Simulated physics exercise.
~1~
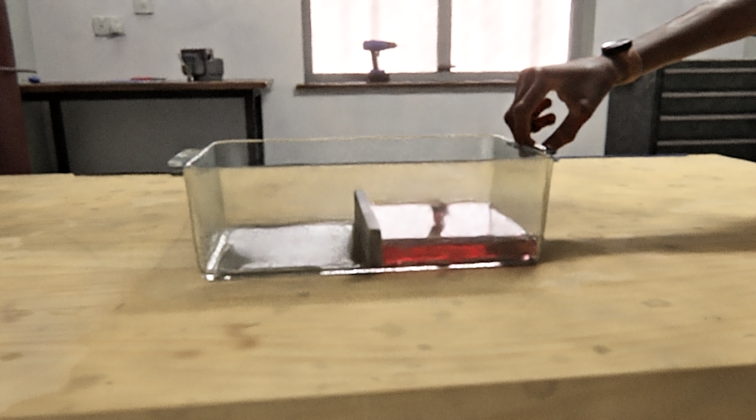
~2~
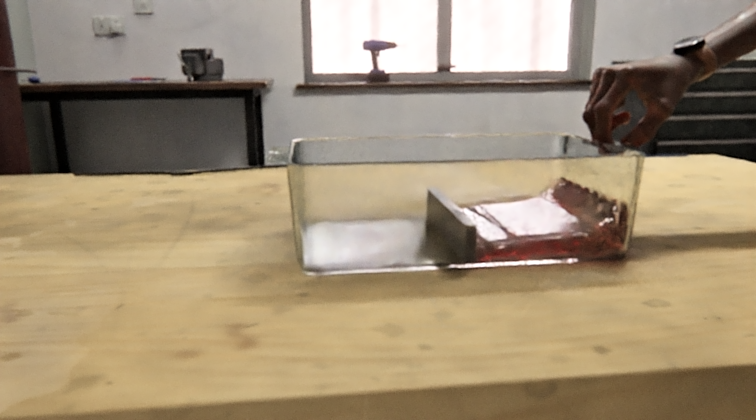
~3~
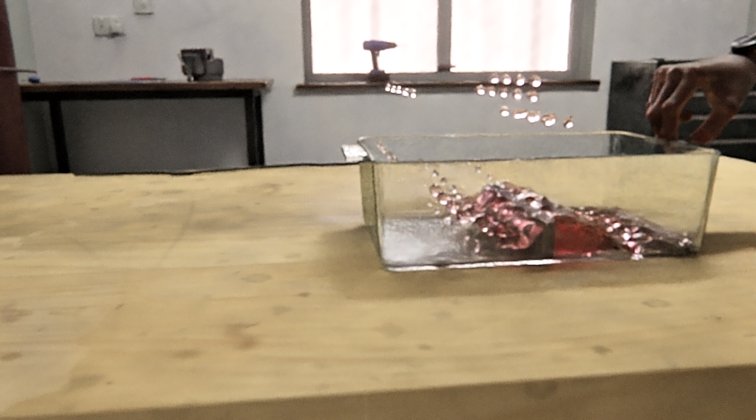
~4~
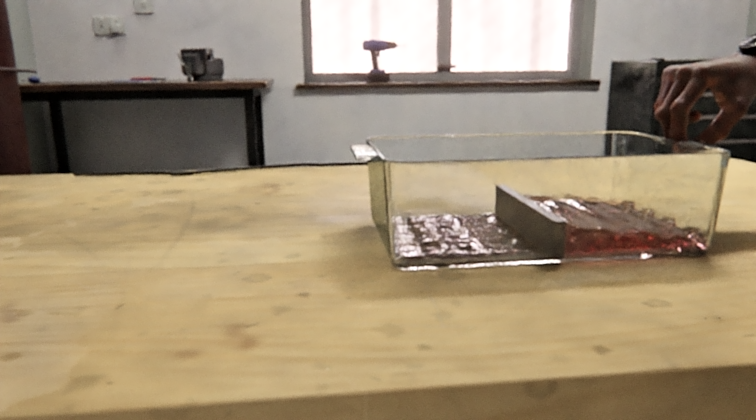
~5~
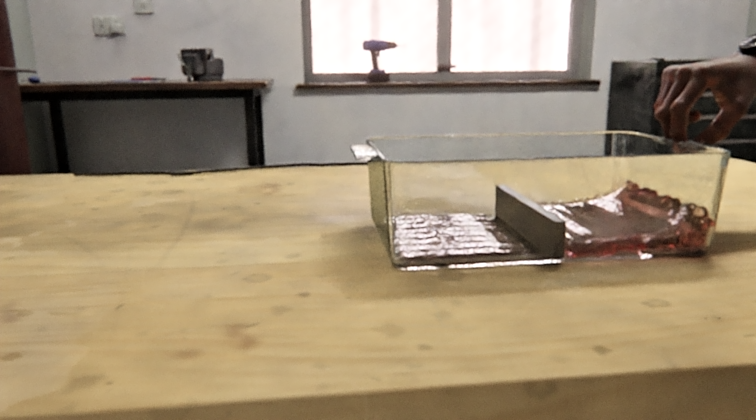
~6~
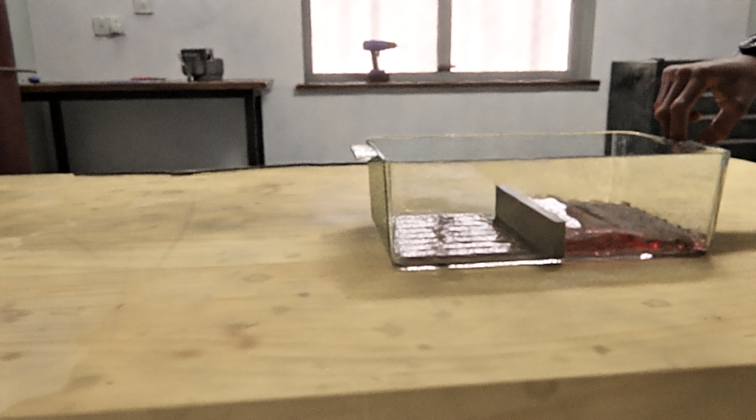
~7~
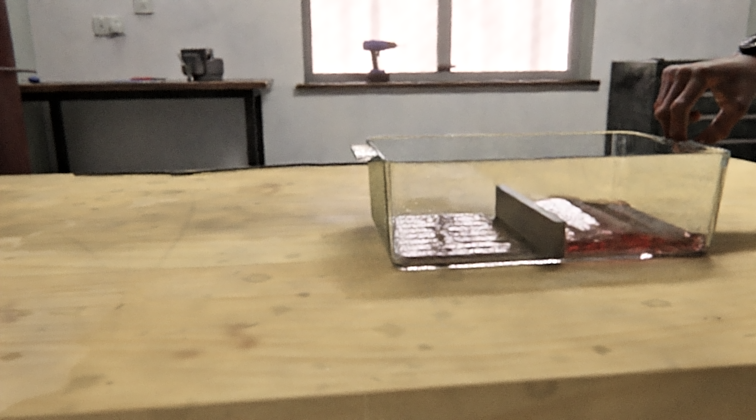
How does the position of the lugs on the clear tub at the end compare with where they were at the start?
The lugs end up clearly farther to the right than where they began, having moved along with the tub as the hand pulled it across the table.
